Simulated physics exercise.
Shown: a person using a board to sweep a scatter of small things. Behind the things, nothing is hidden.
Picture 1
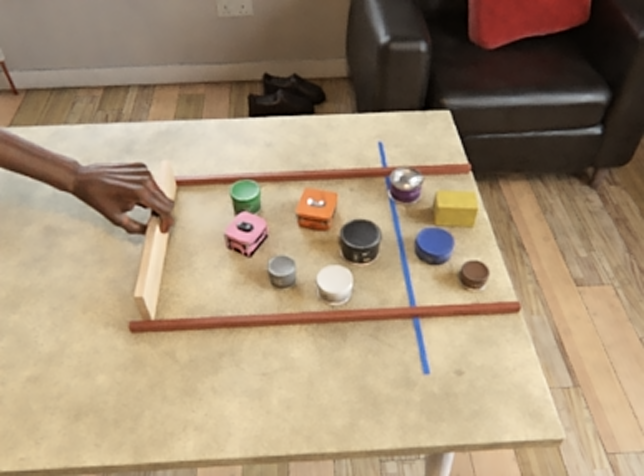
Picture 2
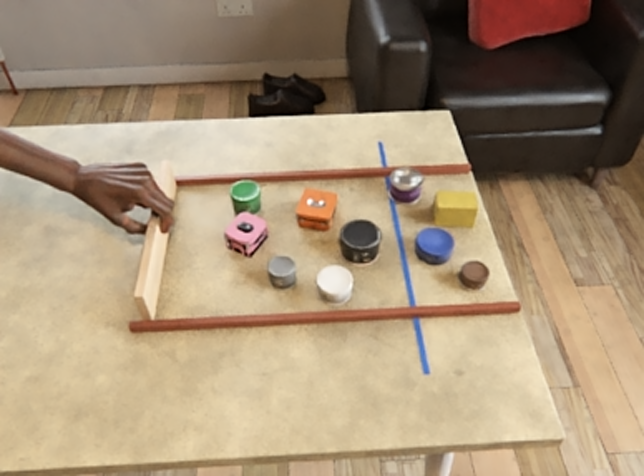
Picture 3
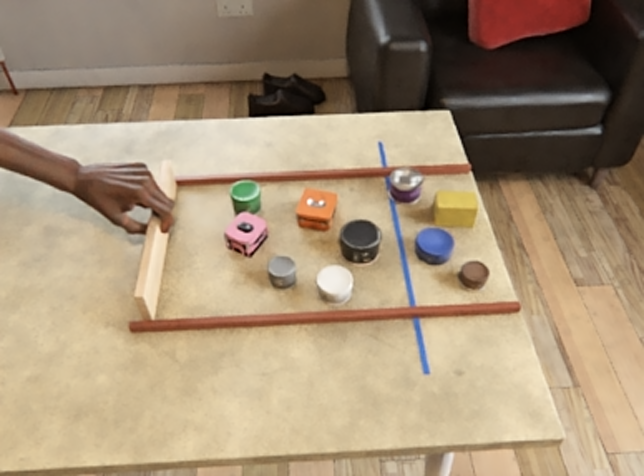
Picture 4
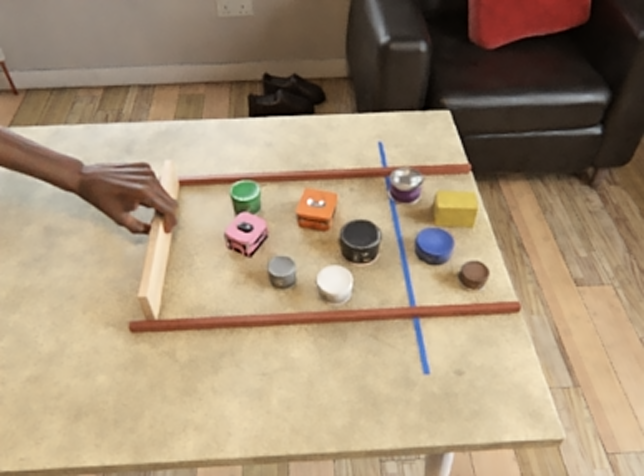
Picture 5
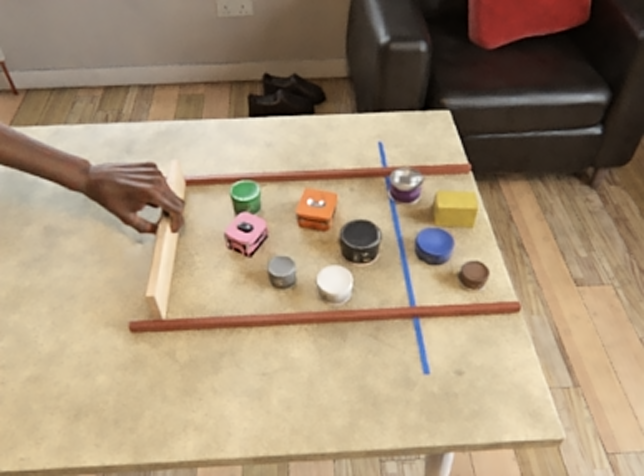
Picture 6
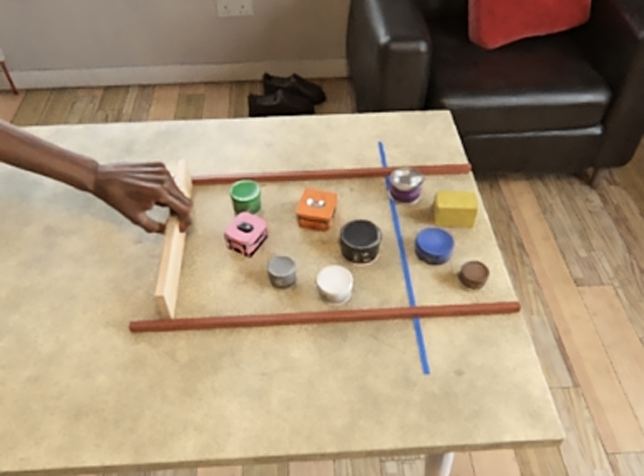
On a tabletop between two reddish rails, a hand held a wooden board upright at the left of some scattered small pots and blocks, then slid it slightly right, not touching any of them.
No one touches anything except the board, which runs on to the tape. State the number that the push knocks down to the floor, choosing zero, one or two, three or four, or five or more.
The number knocked down is zero.
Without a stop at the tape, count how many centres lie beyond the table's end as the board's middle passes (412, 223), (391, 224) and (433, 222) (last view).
Taking the three positions in turn, the counts come to 1, 0 and 2.
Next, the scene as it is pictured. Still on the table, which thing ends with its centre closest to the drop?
The foremost one is the yellow block.
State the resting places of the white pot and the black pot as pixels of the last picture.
The white pot finishes at (429, 290); the black pot finishes at (442, 246).
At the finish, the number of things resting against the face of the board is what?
Total: 4.
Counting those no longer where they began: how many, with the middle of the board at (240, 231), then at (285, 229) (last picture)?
First 2, after that 4.
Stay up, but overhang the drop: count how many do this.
I'd say 1 of them.
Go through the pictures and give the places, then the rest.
The first picture shows brown pot (474, 276); yellow block (455, 209); blue tub (434, 246); board (158, 234); tape (399, 237).
The second picture shows yellow block (455, 209); green pot (246, 199).
The third picture shows blue tub (434, 246); grey pot (282, 274).
The fourth picture shows brown pot (474, 276); black pot (360, 243).
The fifth picture shows yellow block (455, 209); white pot (335, 286).
The sixth picture shows brown pot (474, 276); yellow block (455, 209); blue tub (434, 246); board (176, 234); tape (399, 237).
A little later, none off yet; brown pot at rest near (474, 276); yellow block at rest near (455, 209); blue tub at rest near (434, 246).
When it is over, the number that fall off is zero.
